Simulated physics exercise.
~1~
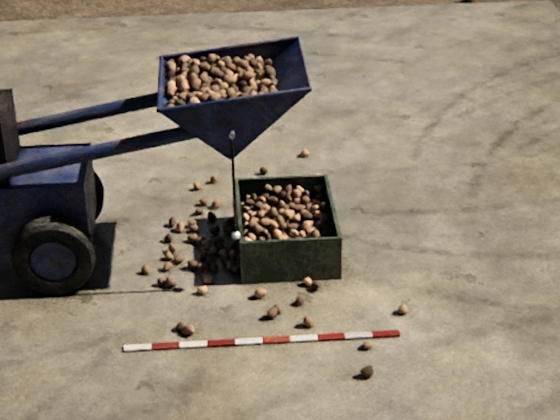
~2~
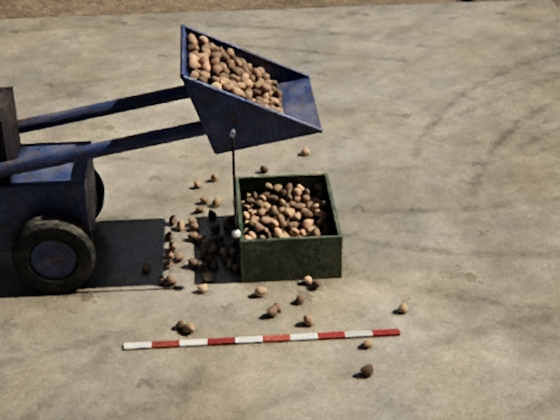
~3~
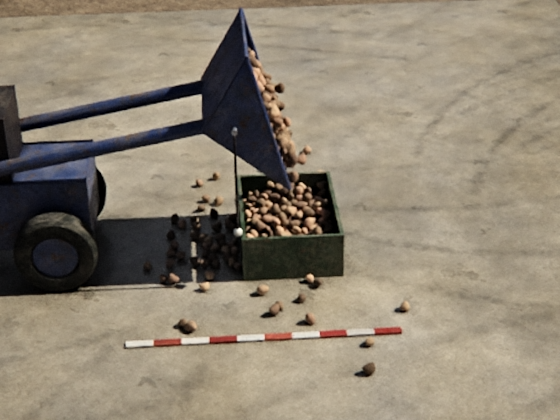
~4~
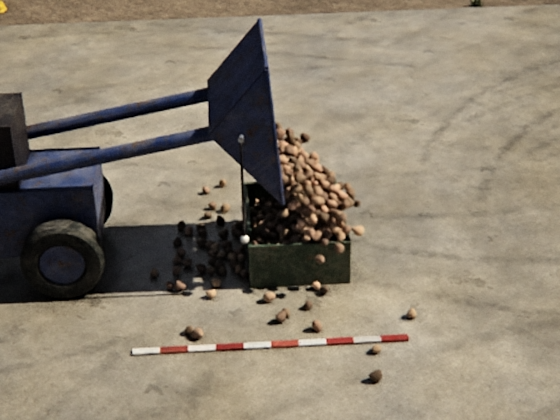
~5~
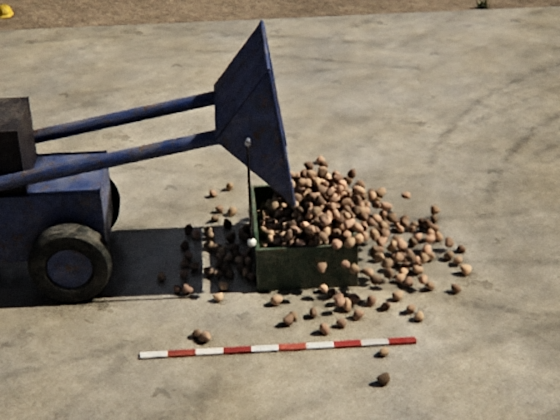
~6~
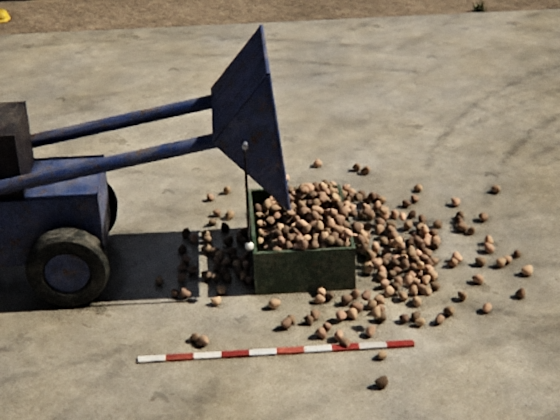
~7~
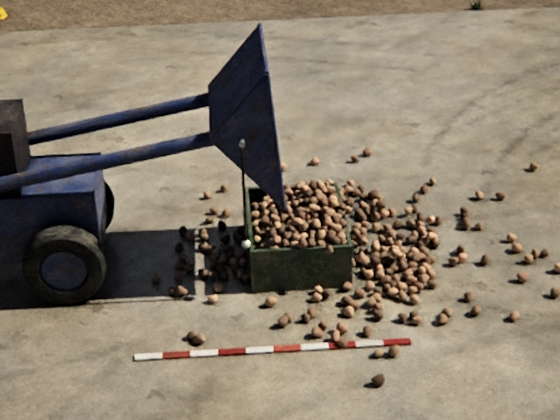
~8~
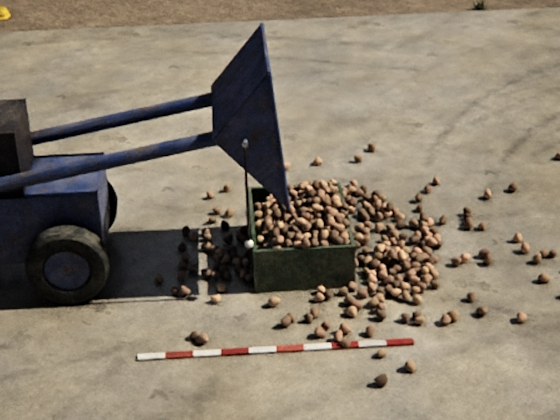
A blue loader tipped its raised bucket forward and poured brown stones into a green bin that already held plenty, heaping it up until many spilled over the right side and scattered across the pale floor, where they came to rest beneath the still-tilted bucket.
